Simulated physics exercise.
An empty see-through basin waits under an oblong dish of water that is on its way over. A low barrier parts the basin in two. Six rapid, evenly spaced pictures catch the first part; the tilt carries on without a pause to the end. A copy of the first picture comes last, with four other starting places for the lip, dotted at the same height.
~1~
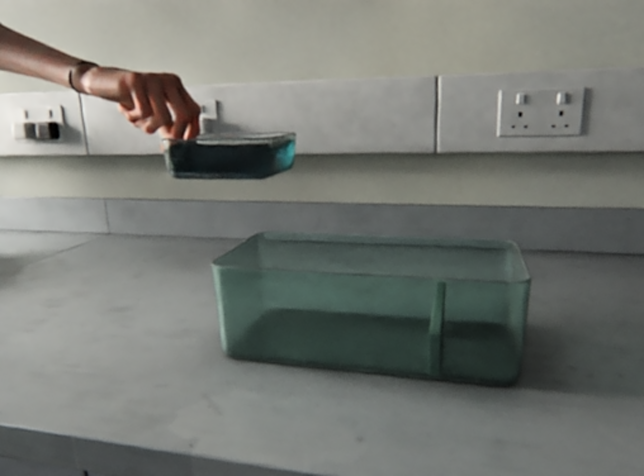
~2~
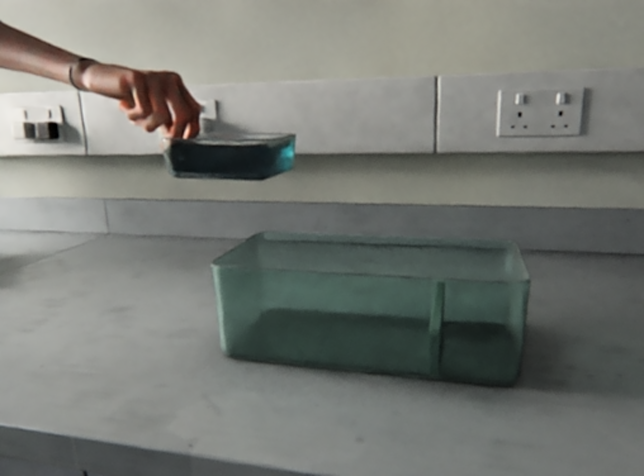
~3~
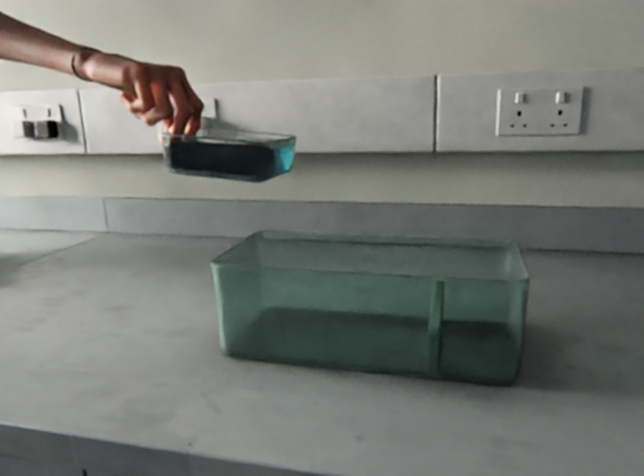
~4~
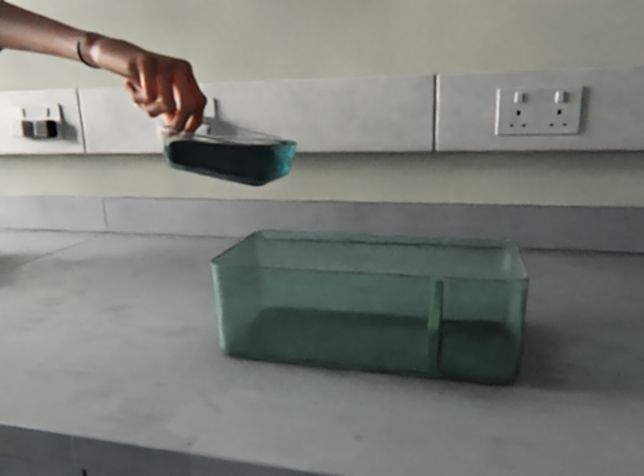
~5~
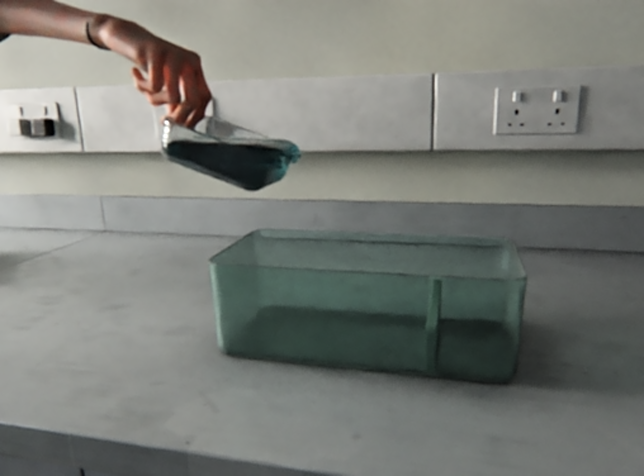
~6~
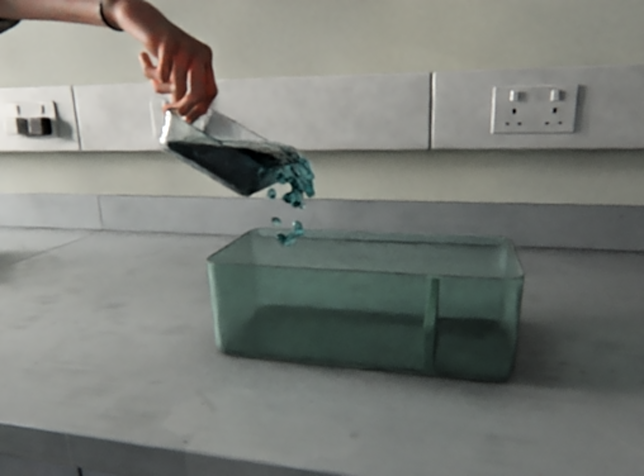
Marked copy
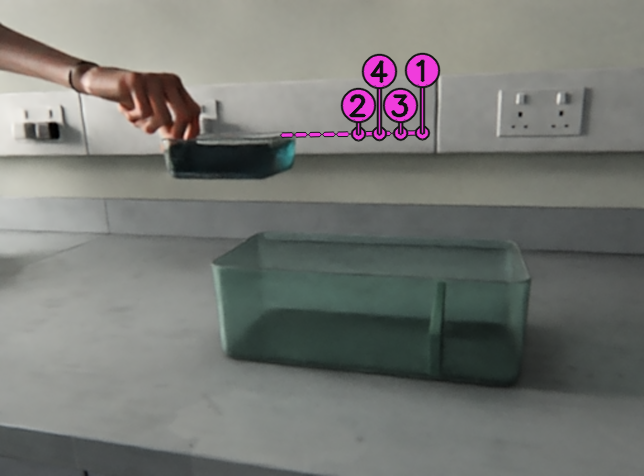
On a grey counter below wall sockets, a hand held a small clear dish of dark bluish water above a divided see-through basin, then gradually tilted it rightward until water poured over the lip in blue-green drops.
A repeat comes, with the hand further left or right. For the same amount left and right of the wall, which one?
The answer is dot 4.
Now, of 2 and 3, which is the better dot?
Dot 3.
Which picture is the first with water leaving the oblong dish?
Picture 5.
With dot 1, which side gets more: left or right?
More ends on the right.
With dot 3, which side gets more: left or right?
More ends on the right.
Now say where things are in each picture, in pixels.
In the first picture, upright, lip at (282, 135); basin from (224, 352) to (520, 382); top of the wall at (438, 306); nothing has left yet.
In the second picture, upright, lip at (282, 136); nothing has left yet.
In the third picture, tipped about 5°, lip at (283, 139); nothing has left yet.
In the fourth picture, tipped about 11°, lip at (284, 144); nothing has left yet.
In the fifth picture, tipped about 20°, lip at (283, 152); water is over the lip, down to (288, 162).
In the sixth picture, tipped about 29°, lip at (280, 160); water is over the lip, down to (294, 238).
In magenta, 1 at (422, 132); 2 at (358, 133); 3 at (400, 133); 4 at (379, 133).
If 1 is chosen, about 20 % ends left of the wall and 79 % right of it.
If 2 is chosen, about 97 % ends left of the wall and 2 % right of it.
If 3 is chosen, about 30 % ends left of the wall and 69 % right of it.
If 4 is chosen, about 58 % ends left of the wall and 41 % right of it.
